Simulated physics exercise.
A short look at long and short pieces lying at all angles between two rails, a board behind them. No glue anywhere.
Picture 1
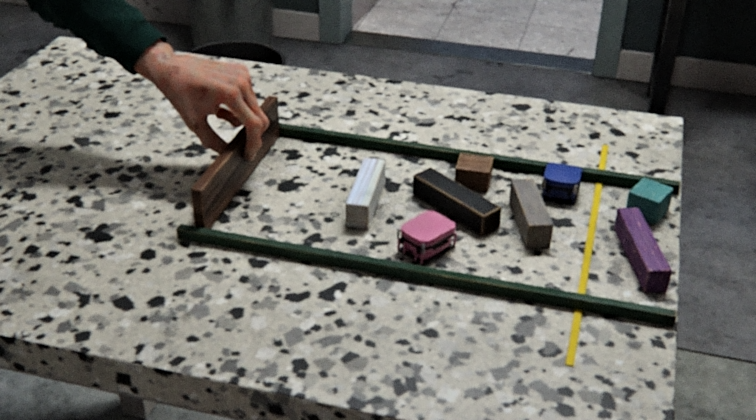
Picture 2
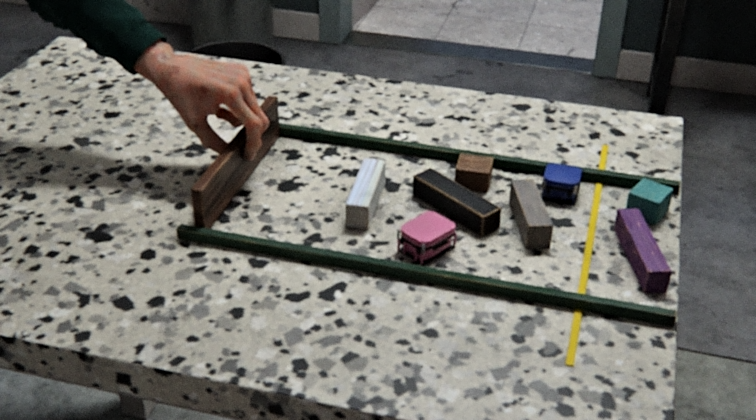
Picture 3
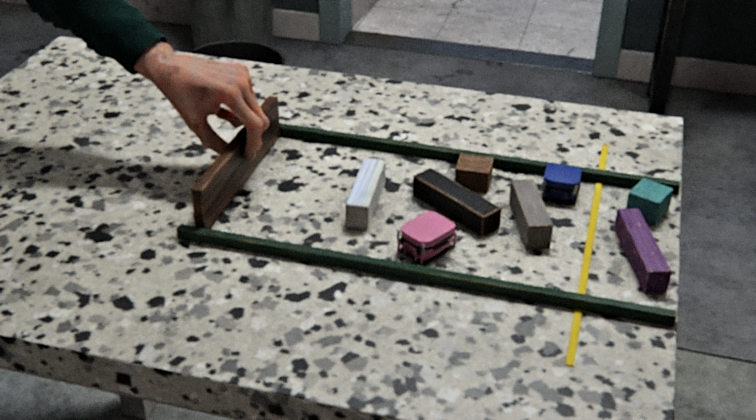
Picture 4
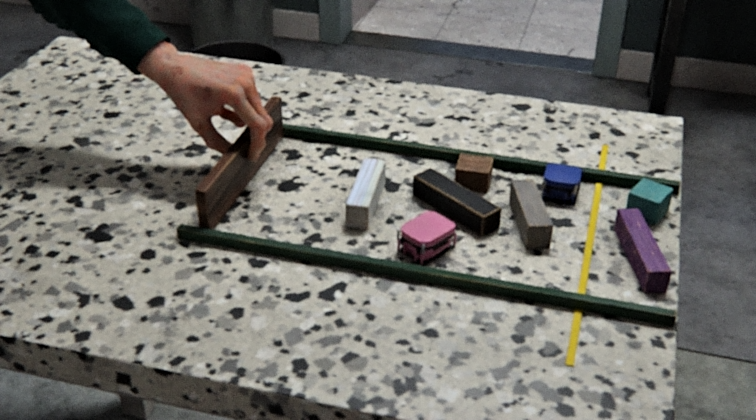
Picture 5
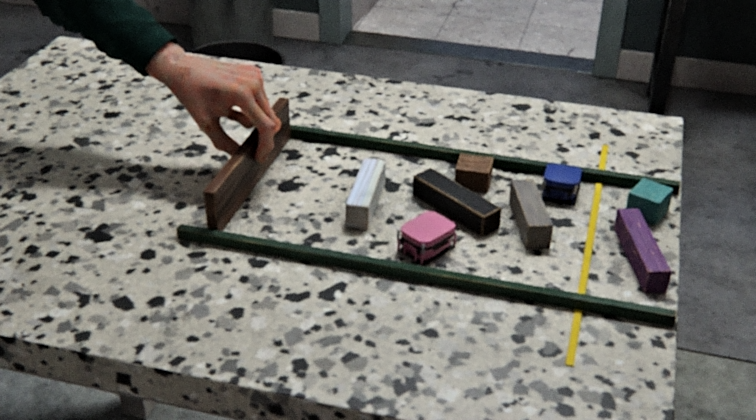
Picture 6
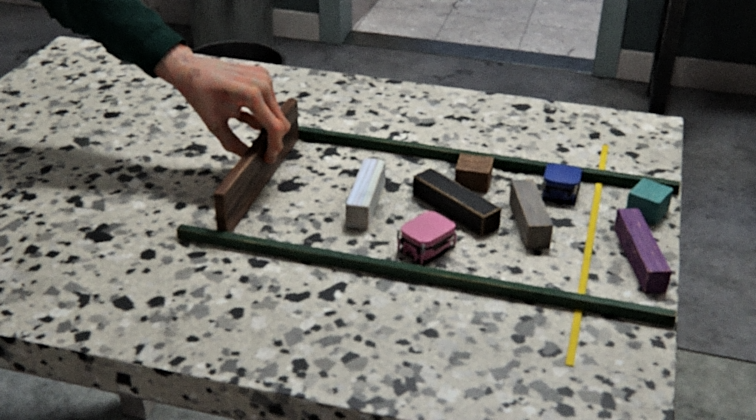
A hand slides a dark wooden board slightly right between two rails, toward scattered, motionless blocks.
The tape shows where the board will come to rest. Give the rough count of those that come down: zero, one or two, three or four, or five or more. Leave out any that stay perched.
Outcome: The number that fall off is one or two.
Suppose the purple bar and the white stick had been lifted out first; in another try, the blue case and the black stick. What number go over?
First 1, then 0.
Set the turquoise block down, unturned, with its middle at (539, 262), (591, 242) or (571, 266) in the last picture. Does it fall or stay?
In that order, it is kept; is lost; is kept.
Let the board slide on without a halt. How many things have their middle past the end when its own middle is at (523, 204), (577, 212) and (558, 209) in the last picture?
In that order 0, 1 and 0.
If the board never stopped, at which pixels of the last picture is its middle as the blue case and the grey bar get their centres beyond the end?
At (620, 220) for the blue case; at (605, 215) for the grey bar.
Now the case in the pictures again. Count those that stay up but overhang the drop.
1 of them.
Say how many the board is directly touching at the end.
3 of them.
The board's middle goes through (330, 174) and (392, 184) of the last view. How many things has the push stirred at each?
The counts are 0 and 2.
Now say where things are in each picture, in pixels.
The first picture shows turquoise block (649, 201); purple bar (641, 249); blue case (561, 184); board (239, 160); tape (590, 237).
The second picture shows purple bar (641, 249); board (239, 160).
The third picture shows blue case (561, 185); brown block (474, 173).
The fourth picture shows turquoise block (649, 202); grey bar (530, 213).
The fifth picture shows purple bar (641, 249); white stick (366, 193).
The sixth picture shows turquoise block (649, 202); purple bar (641, 249); blue case (561, 185); board (260, 163); tape (590, 237).
Soon after, none off yet; turquoise block at rest near (649, 202); purple bar at rest near (641, 249); blue case at rest near (561, 185).
In the end, the number that fall off is one or two; gone, purple bar and turquoise block.
